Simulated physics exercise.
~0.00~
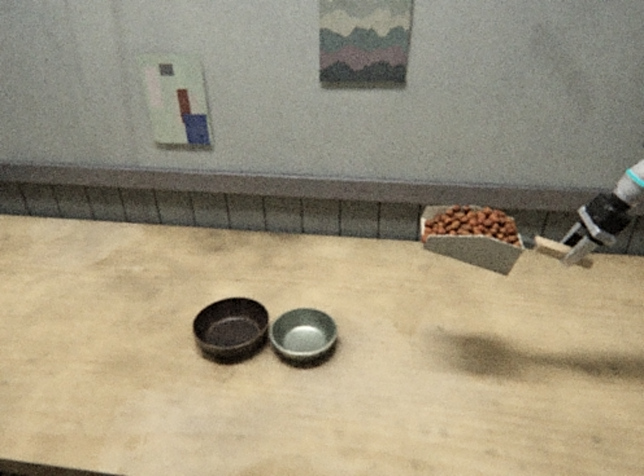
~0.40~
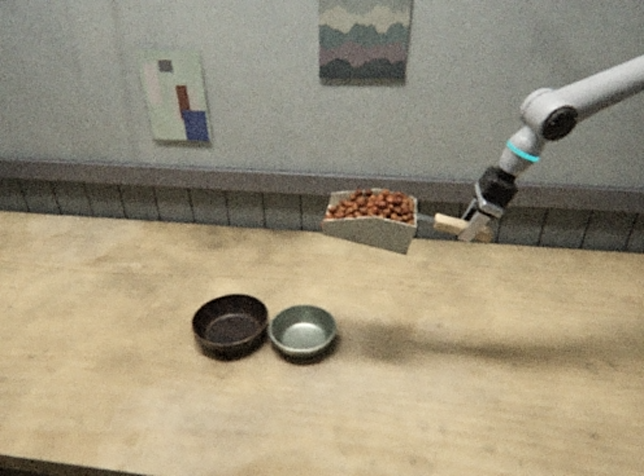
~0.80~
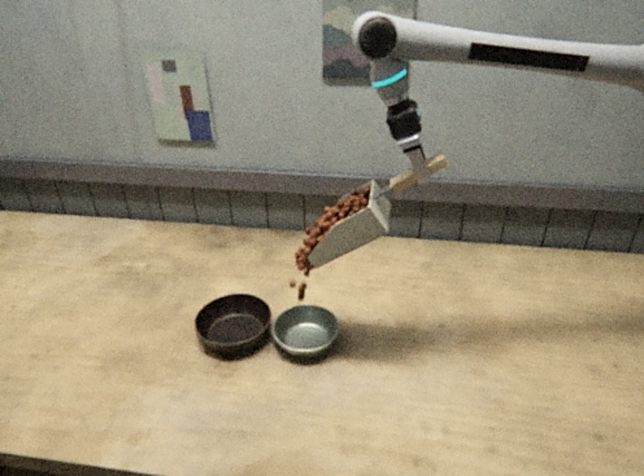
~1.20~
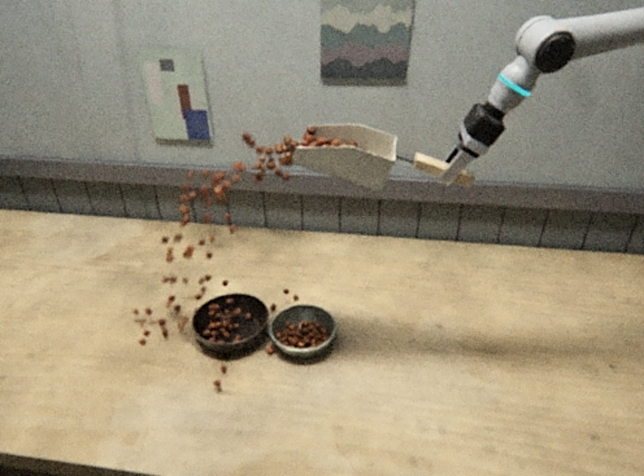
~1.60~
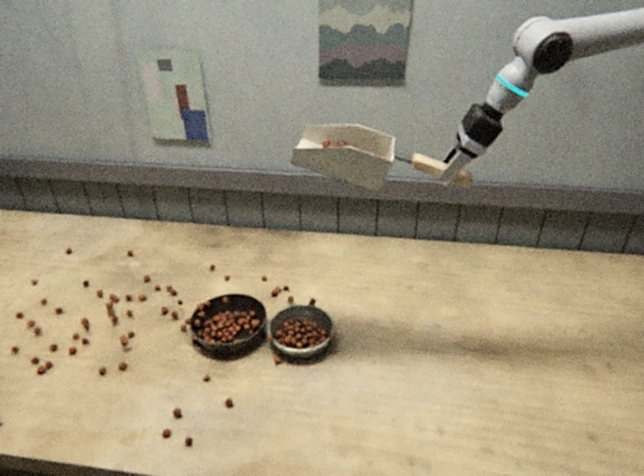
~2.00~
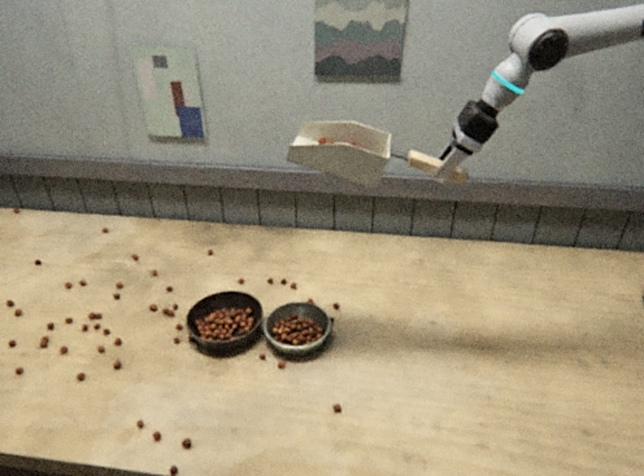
A pale wooden table stands against a grey panelled wall with two colourful prints, seen from in front and slightly above by a gently swaying camera. A dark bowl and a smaller grey-green metal bowl sit side by side, while a robot arm at the right holds a pale scoop heaped with reddish-brown hazelnuts. The arm carries the scoop left and tips it steeply, pouring nuts toward the metal bowl. It then lifts and levels the scoop, flinging more nuts leftward. Finally the arm holds still, with nuts in both bowls, many scattered across the table and some left in the scoop.
